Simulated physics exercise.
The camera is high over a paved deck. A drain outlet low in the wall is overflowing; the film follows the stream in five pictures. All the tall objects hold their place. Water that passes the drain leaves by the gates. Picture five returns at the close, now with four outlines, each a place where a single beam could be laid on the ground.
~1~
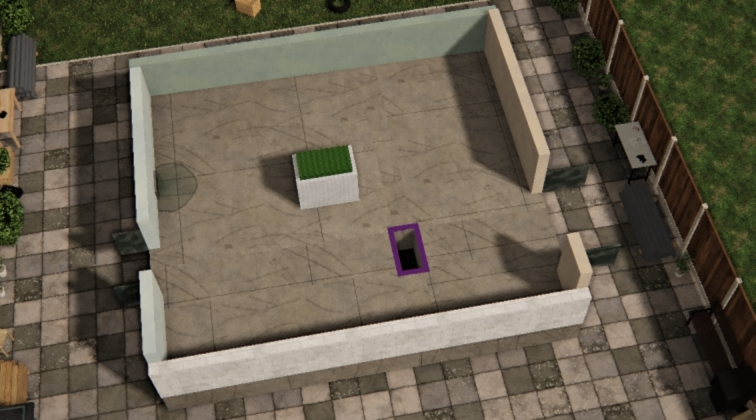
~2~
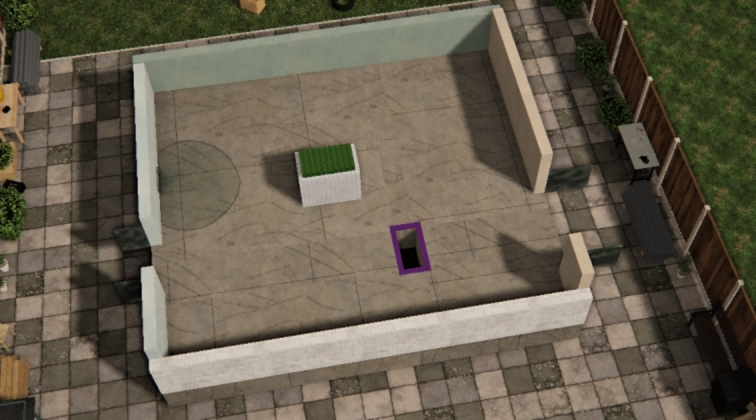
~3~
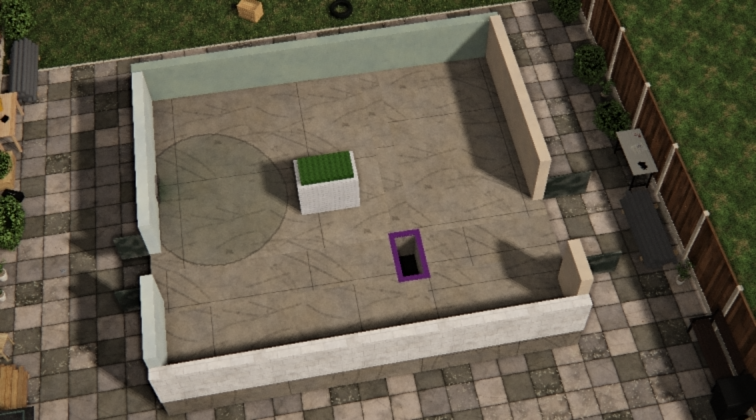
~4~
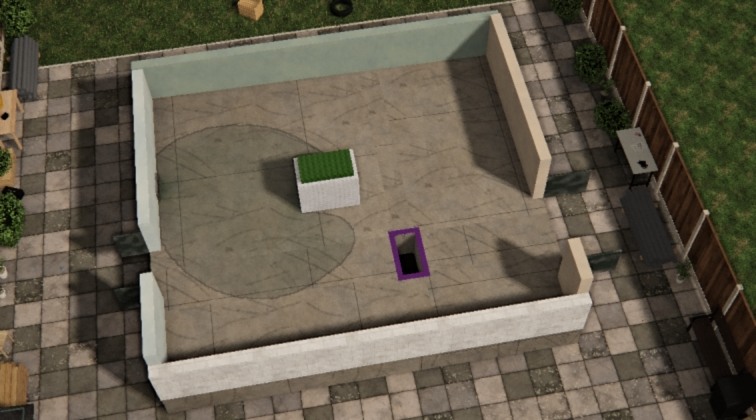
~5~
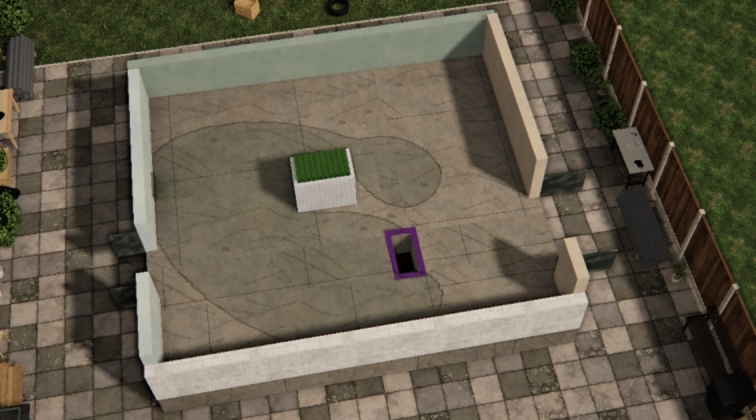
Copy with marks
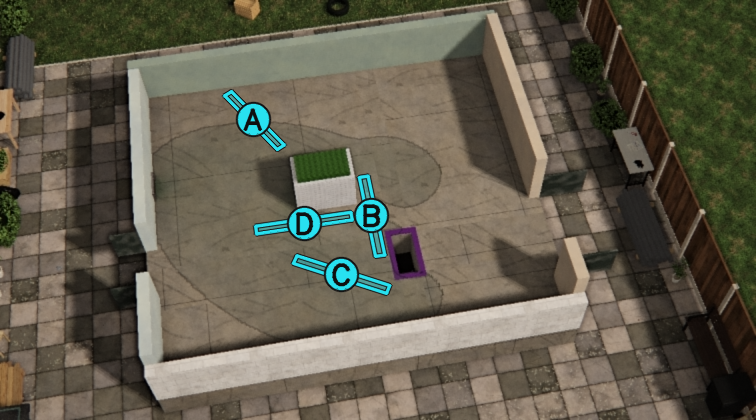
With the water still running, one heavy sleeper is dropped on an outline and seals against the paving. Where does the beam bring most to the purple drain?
Choose C.
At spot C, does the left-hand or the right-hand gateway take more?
The right gate.
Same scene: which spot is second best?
Spot A.
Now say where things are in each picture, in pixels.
Outfall at (155, 185); purple drain at (408, 249); open gate at (544, 232); open gate at (162, 272); water covers 2 % of the ground and shows as far out as (188, 197); purple drain still dry.
Water covers 6 % of the ground and shows as far out as (232, 197); purple drain still dry.
Water covers 13 % of the ground and shows as far out as (270, 236); purple drain still dry.
Water covers 23 % of the ground and shows as far out as (340, 260); purple drain still dry.
Water covers 39 % of the ground and shows as far out as (429, 301); purple drain taking water.
On the marked copy, A from (228, 93) to (280, 147); B from (380, 255) to (363, 176); C from (295, 259) to (388, 289); D from (256, 230) to (351, 216).
With A, about 16 % of the stream runs into the purple drain, about 84 % out by the gates.
With B, about 6 % of the stream runs into the purple drain, about 93 % out by the gates.
With C, about 30 % of the stream runs into the purple drain, about 70 % out by the gates.
With D, about 7 % of the stream runs into the purple drain, about 92 % out by the gates.
